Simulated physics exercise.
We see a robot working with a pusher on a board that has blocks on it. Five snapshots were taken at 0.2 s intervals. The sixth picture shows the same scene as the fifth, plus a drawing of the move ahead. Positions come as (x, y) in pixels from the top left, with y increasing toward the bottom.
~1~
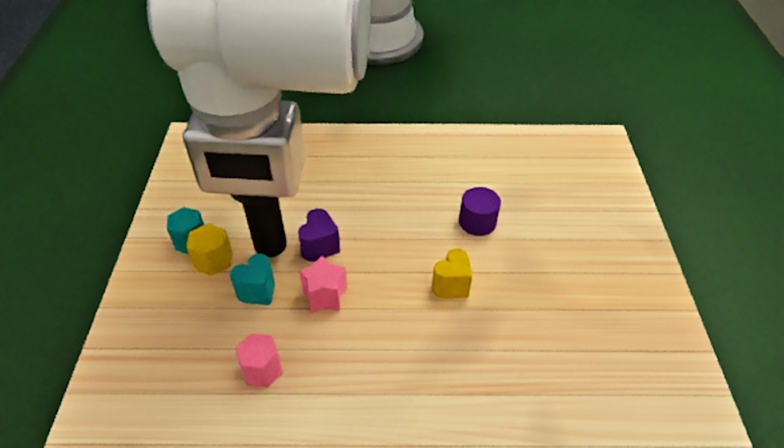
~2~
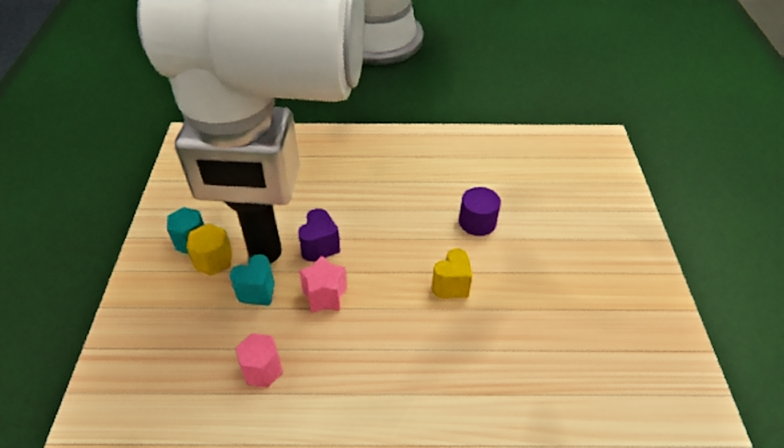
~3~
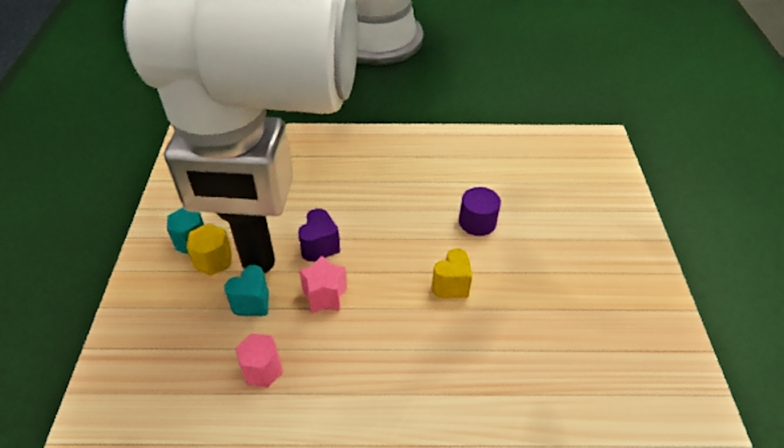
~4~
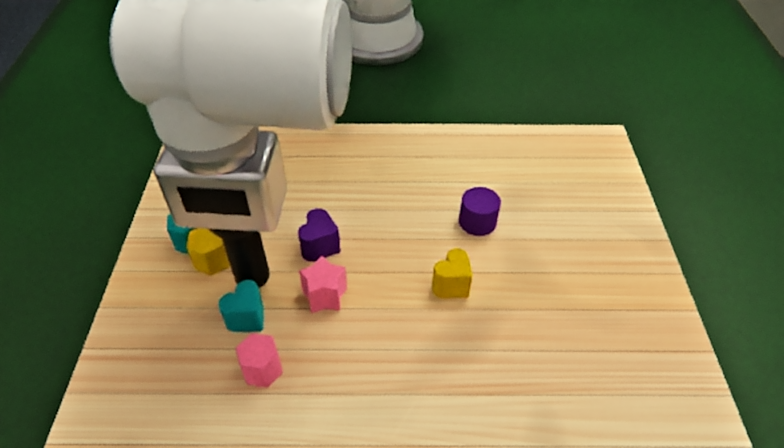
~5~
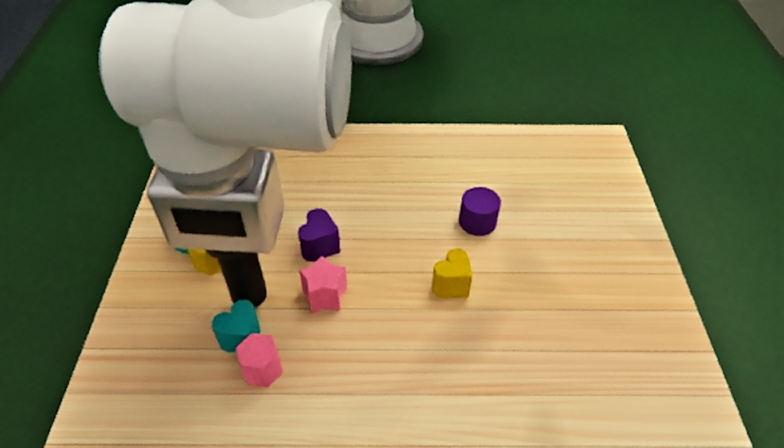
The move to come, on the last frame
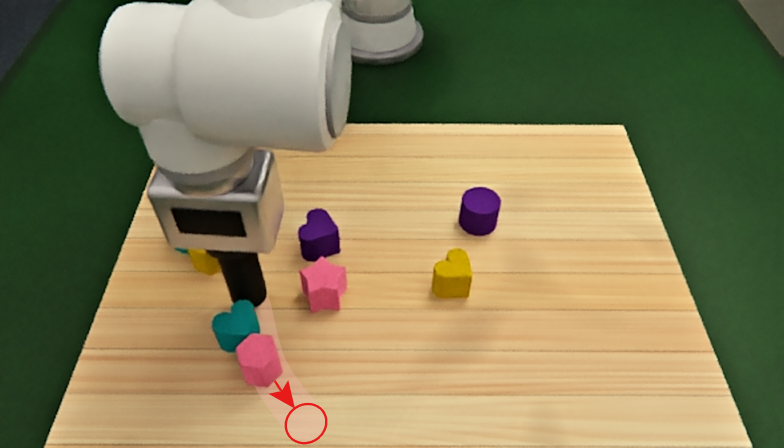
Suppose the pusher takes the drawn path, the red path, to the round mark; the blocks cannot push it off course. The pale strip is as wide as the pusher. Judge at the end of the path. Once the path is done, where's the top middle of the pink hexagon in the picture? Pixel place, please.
In the picture, it is at (280, 446).
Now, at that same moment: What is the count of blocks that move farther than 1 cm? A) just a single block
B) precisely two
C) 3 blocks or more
The one that fits is B, precisely two.
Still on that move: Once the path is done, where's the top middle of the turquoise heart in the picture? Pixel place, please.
About (224, 359).
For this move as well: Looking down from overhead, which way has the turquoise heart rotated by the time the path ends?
It ends up turned clockwise.
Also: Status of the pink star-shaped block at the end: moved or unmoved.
Put simply, it stays right there.
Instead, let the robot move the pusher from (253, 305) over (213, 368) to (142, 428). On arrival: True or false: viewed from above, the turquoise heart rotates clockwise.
It is false.
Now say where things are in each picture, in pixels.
In the first picture, pusher tip at (271, 246); block tops, turquoise heart at (252, 270); pink hexagon at (256, 350); pink star-shaped block at (322, 274).
In the second picture, pusher at (266, 253); blocks unchanged.
In the third picture, pusher at (259, 263); turquoise heart at (247, 282).
In the fourth picture, pusher at (253, 278); turquoise heart at (241, 298).
In the fifth picture, pusher at (250, 296); turquoise heart at (235, 318); pink hexagon at (256, 350); pink star-shaped block at (322, 274).
Path on the board, from (253, 305) over (260, 344) and (277, 385) to (306, 423).
What follows on the original path. One third of the way, pusher at (258, 338); turquoise heart at (223, 350), turned 70° clockwise; pink hexagon at (260, 368), turned 50° anticlockwise.
Two thirds of the way, pusher at (276, 378); turquoise heart at (224, 359), turned 105° clockwise; pink hexagon at (270, 405), turned 65° anticlockwise.
At the end, pusher at (304, 416); turquoise heart at (224, 359), turned 105° clockwise; pink hexagon at (281, 446), turned 15° anticlockwise; pink star-shaped block in place.
